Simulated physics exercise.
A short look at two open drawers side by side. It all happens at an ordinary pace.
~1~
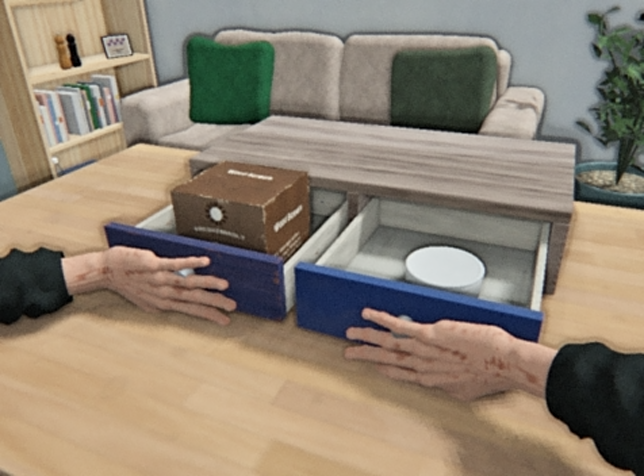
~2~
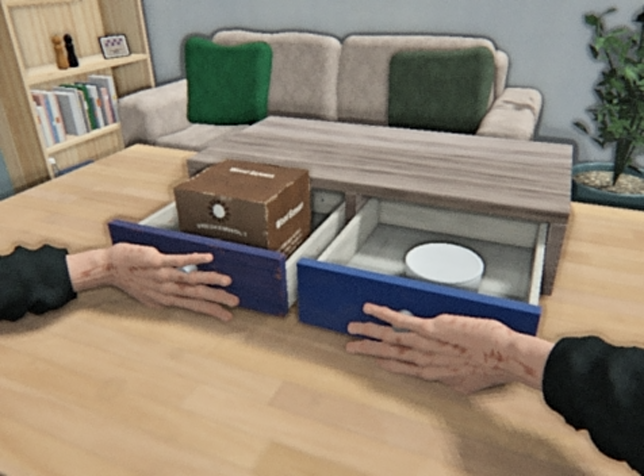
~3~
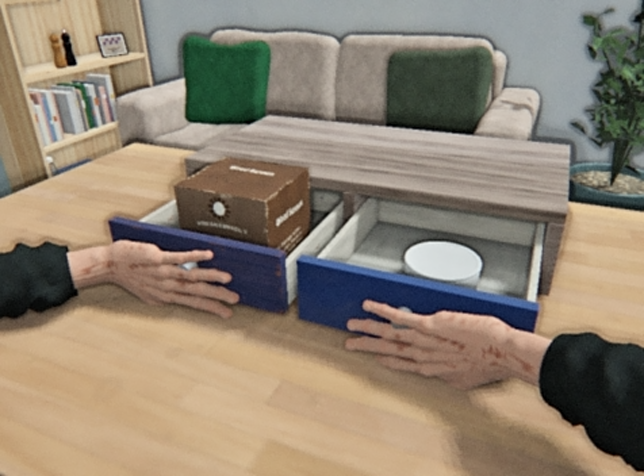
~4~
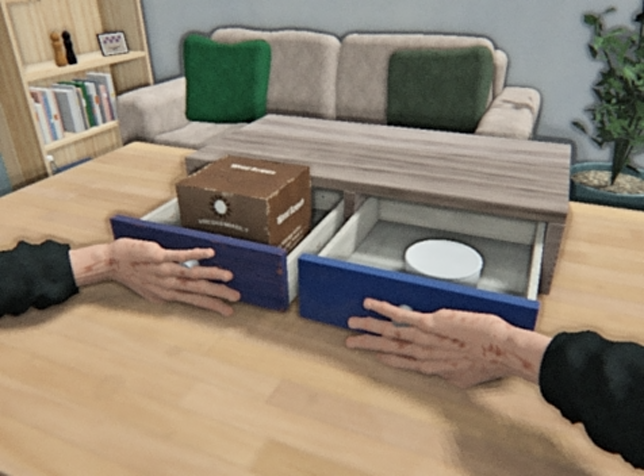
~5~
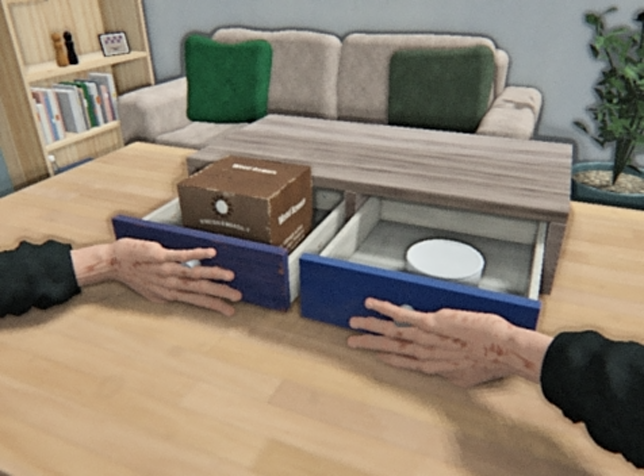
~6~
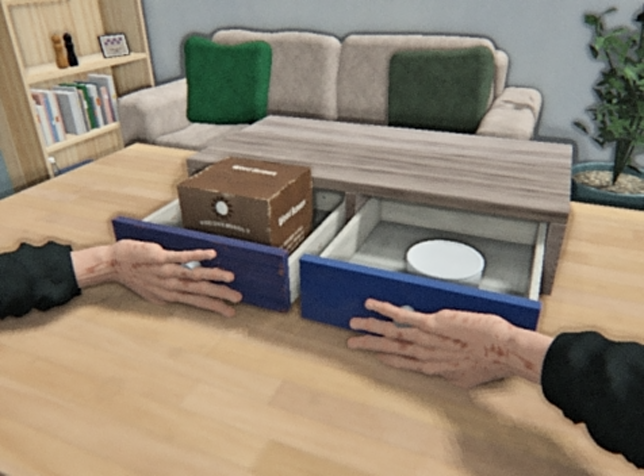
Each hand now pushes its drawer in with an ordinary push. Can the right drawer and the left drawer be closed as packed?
Outcome: The right drawer closes and the left drawer jams.
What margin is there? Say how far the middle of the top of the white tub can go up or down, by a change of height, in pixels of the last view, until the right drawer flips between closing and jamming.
About 28 pixels up.
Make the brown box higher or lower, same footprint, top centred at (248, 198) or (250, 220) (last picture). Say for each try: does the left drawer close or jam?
In turn it jams; ends up shut.
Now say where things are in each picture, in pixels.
The first frame shows right drawer (434, 265) wide open; left drawer (244, 228) wide open; white tub (443, 278).
The second frame shows left drawer (246, 226) wide open; brown box (246, 217).
The third frame shows right drawer (433, 259) wide open; chest (379, 187).
The fourth frame shows left drawer (247, 222) wide open; white tub (442, 270).
The fifth frame shows right drawer (435, 257) wide open; brown box (249, 213).
The sixth frame shows right drawer (435, 258) wide open; left drawer (248, 223) wide open; chest (380, 187).
Then, 0.34 s after the last picture, right drawer starting in; left drawer starting in.
Then, 0.66 s after the last picture, right drawer about half in; left drawer stopped, still ajar.
At rest, the right drawer shuts flush; the left drawer stays ajar.
